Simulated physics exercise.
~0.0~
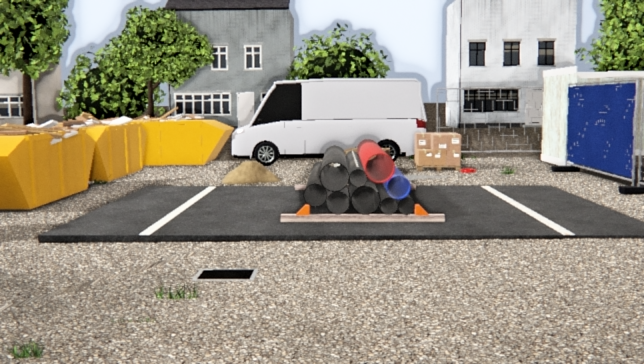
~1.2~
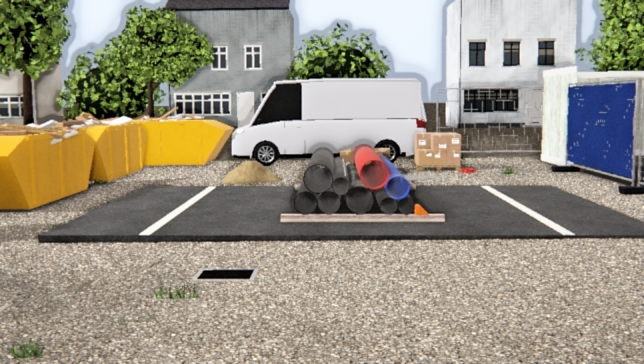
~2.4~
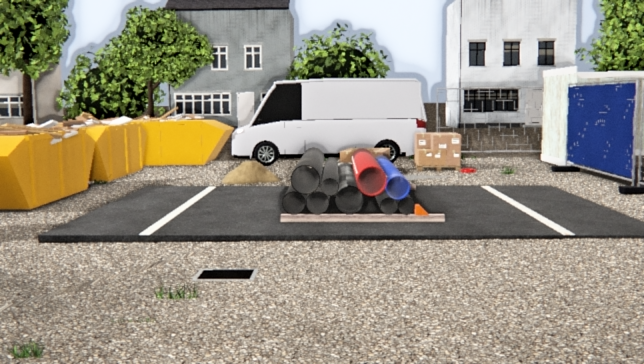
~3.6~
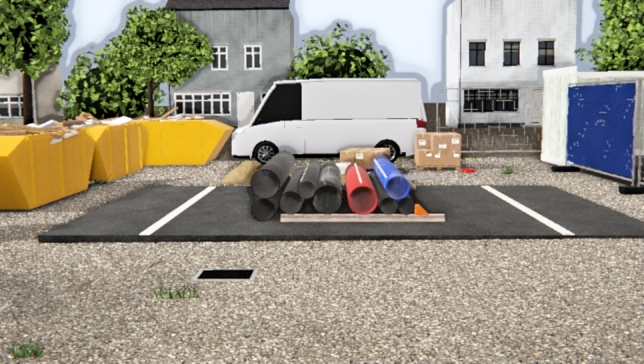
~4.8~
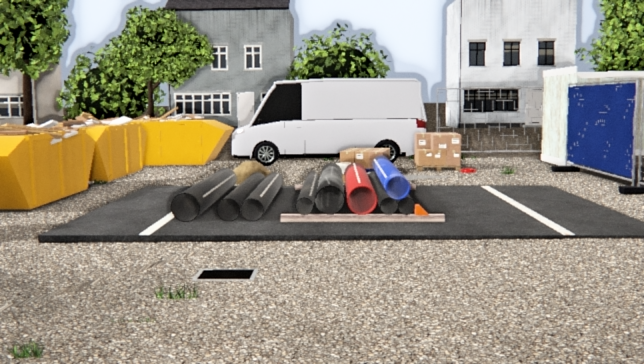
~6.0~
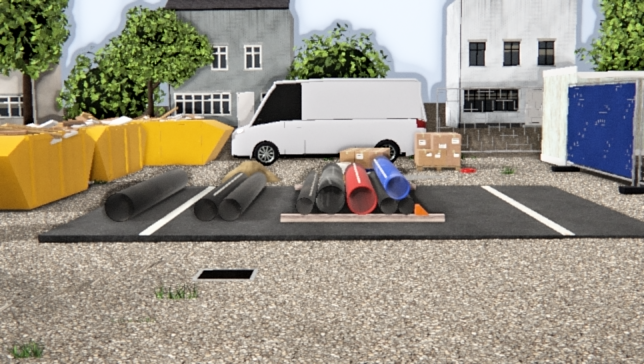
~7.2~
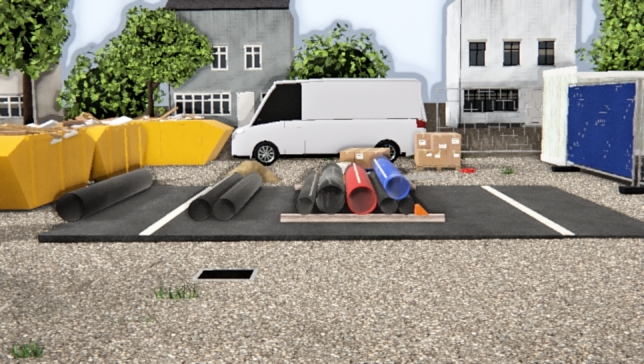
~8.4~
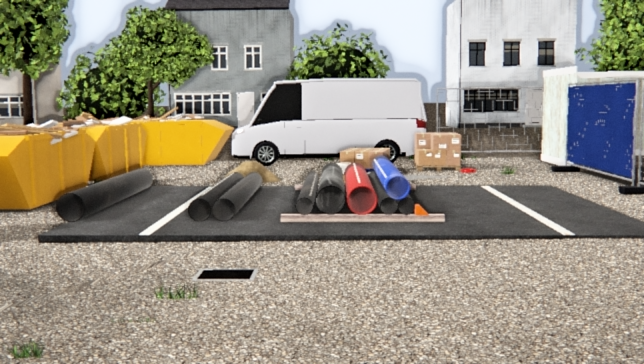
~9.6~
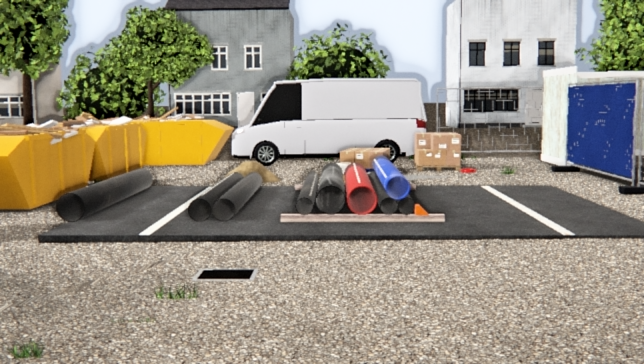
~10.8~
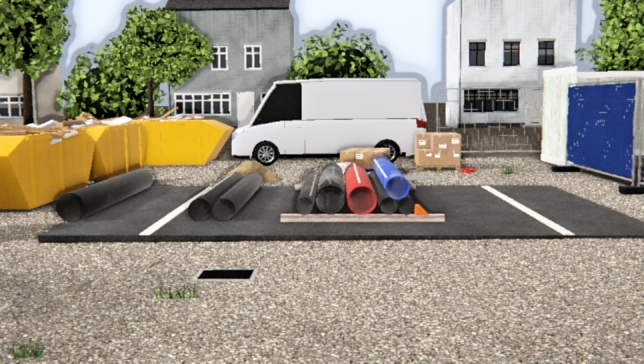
The clip shows a stack of dark, red and blue pipes on a dark pad before a white van; the left chock disappears and the pile slumps leftward, with one dark pipe rolling past the left white line while red and blue stay between the lines.
